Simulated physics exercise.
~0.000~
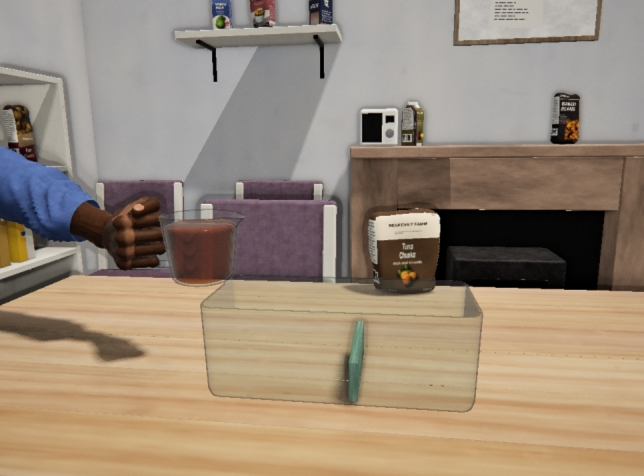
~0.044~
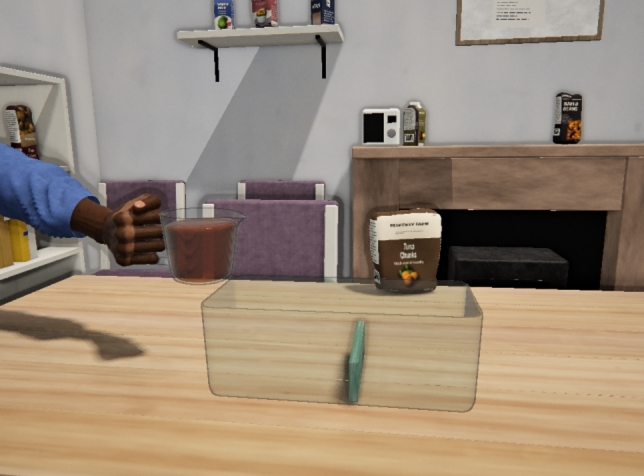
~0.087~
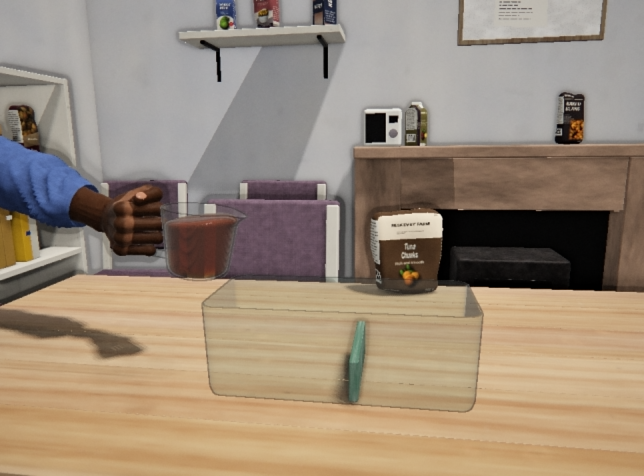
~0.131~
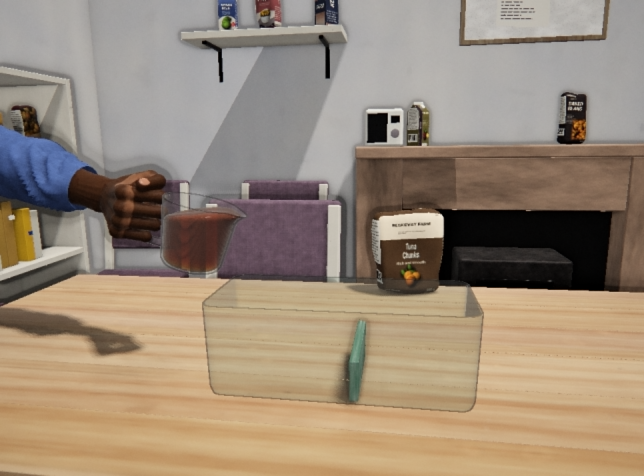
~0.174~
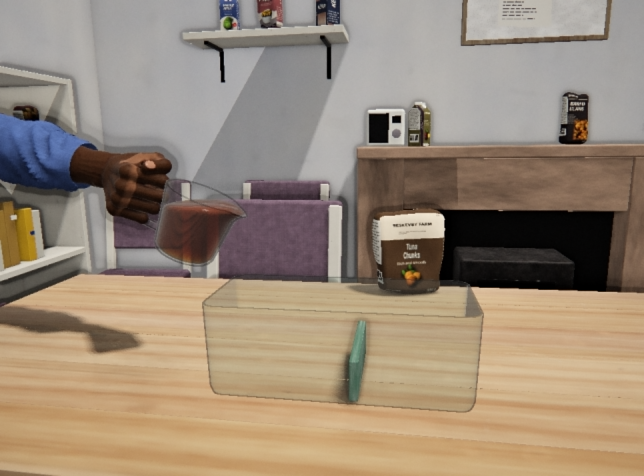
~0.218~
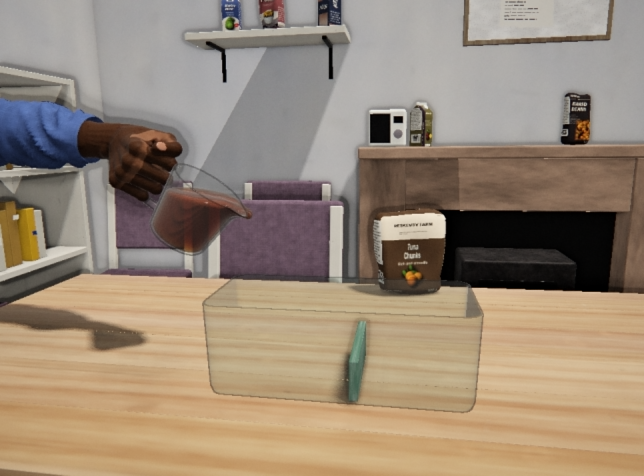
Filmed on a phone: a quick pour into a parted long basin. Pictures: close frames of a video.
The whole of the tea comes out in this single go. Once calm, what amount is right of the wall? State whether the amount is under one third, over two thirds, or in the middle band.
The part right of the wall will probably remain beneath one third.
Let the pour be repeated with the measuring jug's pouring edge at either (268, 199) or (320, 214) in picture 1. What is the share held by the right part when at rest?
The first start yields 35 per cent, the second 80 per cent.
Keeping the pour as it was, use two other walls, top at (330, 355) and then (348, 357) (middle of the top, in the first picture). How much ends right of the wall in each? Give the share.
Roughly 55 per cent, and 15 per cent.
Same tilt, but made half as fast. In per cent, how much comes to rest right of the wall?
Somewhere near 5 percent.
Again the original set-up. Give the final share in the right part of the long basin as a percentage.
I'd put it near 5 per cent.
A moment on, the measuring jug is tipped right over and 47 per cent is still to pour, 10 is left of the wall and 0 right of it.
Next, the measuring jug is tipped right over and 2 per cent is still to pour, 79 is left of the wall and 0 right of it.
Then the measuring jug is tipped right over and 0 per cent is still to pour, 88 is left of the wall and 2 right of it.
Later the measuring jug is tipped right over and 0 per cent is still to pour, 90 is left of the wall and 3 right of it.
At rest 90 per cent lies left of the wall, 3 right of it and 7 outside.
